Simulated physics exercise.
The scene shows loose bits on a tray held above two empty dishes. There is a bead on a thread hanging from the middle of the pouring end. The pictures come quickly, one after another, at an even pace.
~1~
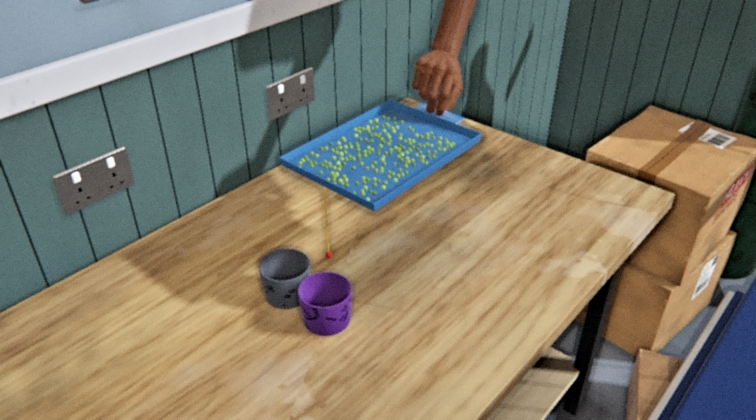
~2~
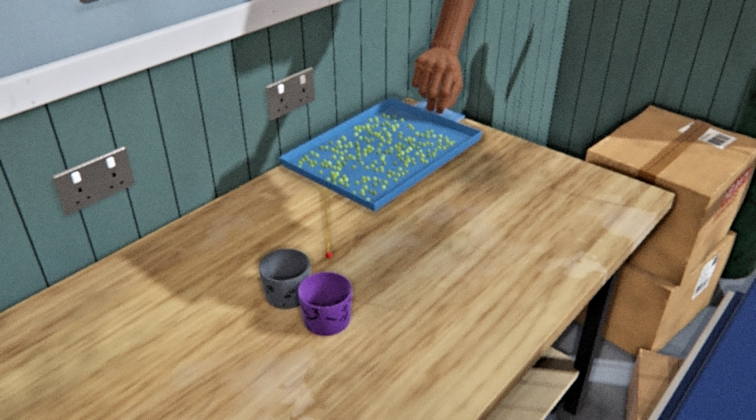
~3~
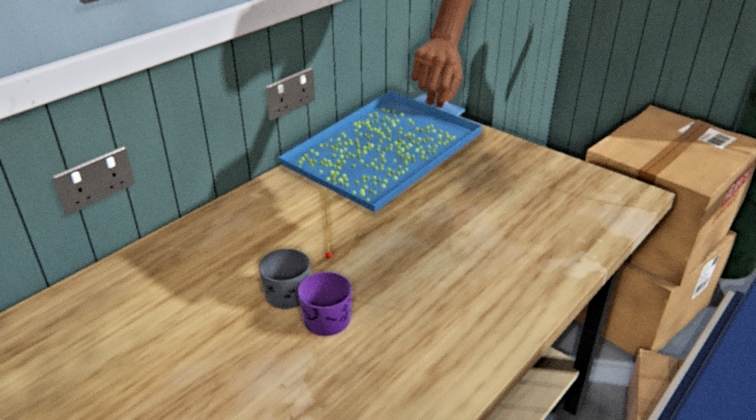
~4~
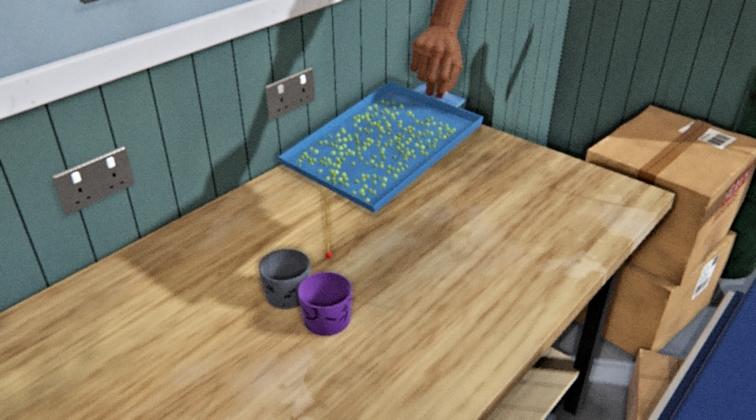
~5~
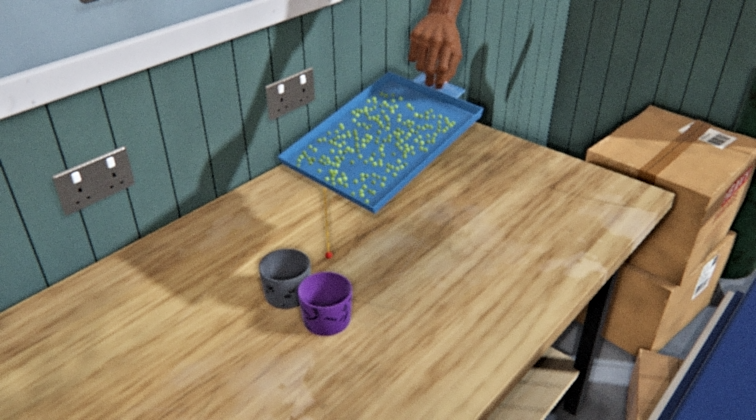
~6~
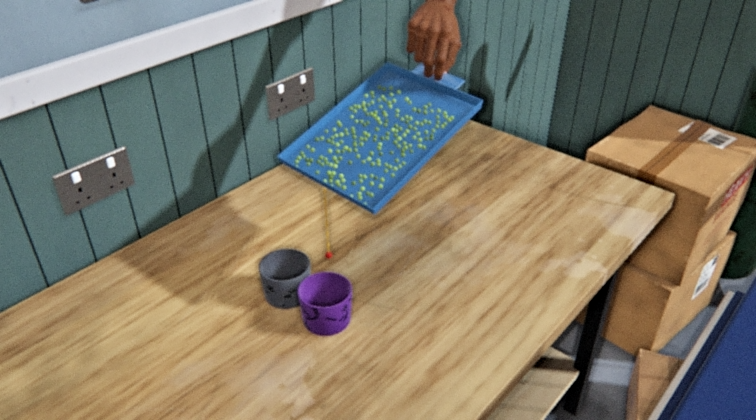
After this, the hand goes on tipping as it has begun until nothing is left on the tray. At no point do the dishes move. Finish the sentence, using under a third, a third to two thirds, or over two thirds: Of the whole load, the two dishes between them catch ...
... a third to two thirds of it.
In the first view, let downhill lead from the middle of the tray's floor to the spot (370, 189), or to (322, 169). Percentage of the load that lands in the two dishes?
The first try gives close to 10 per cent, the second close to 30 per cent.
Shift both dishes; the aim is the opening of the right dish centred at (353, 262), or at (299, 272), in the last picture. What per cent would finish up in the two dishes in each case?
Some 0 percent in the first case, 20 percent in the second.
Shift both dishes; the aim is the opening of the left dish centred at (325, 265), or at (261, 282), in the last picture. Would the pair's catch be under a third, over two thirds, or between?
In order: One to two thirds, then under a third.
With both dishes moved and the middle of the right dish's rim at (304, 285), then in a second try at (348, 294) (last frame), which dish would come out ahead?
In the first try it is the one to the right, in the second it is the one to the right.
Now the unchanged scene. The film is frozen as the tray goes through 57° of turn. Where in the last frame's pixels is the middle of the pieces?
Roughly at (343, 190).
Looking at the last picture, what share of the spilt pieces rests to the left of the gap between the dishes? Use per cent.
Some 20 per cent.
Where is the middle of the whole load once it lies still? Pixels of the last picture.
Near (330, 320), more or less.
Shortly afterwards, tray tipped steeply; the bulk on the tray; only a few in the right dish; only a few outside both; a little in the air.
Next, tray tipped right over; the bulk on the tray; a little in the right dish; only a few in the left dish; a little outside both; only a few in the air.
Some moments later, tray tipped past a quarter turn; near half in the right dish; a little in the left dish; near half outside both.
In the end, tray tipped past a quarter turn; near half in the right dish; a little in the left dish; near half outside both.
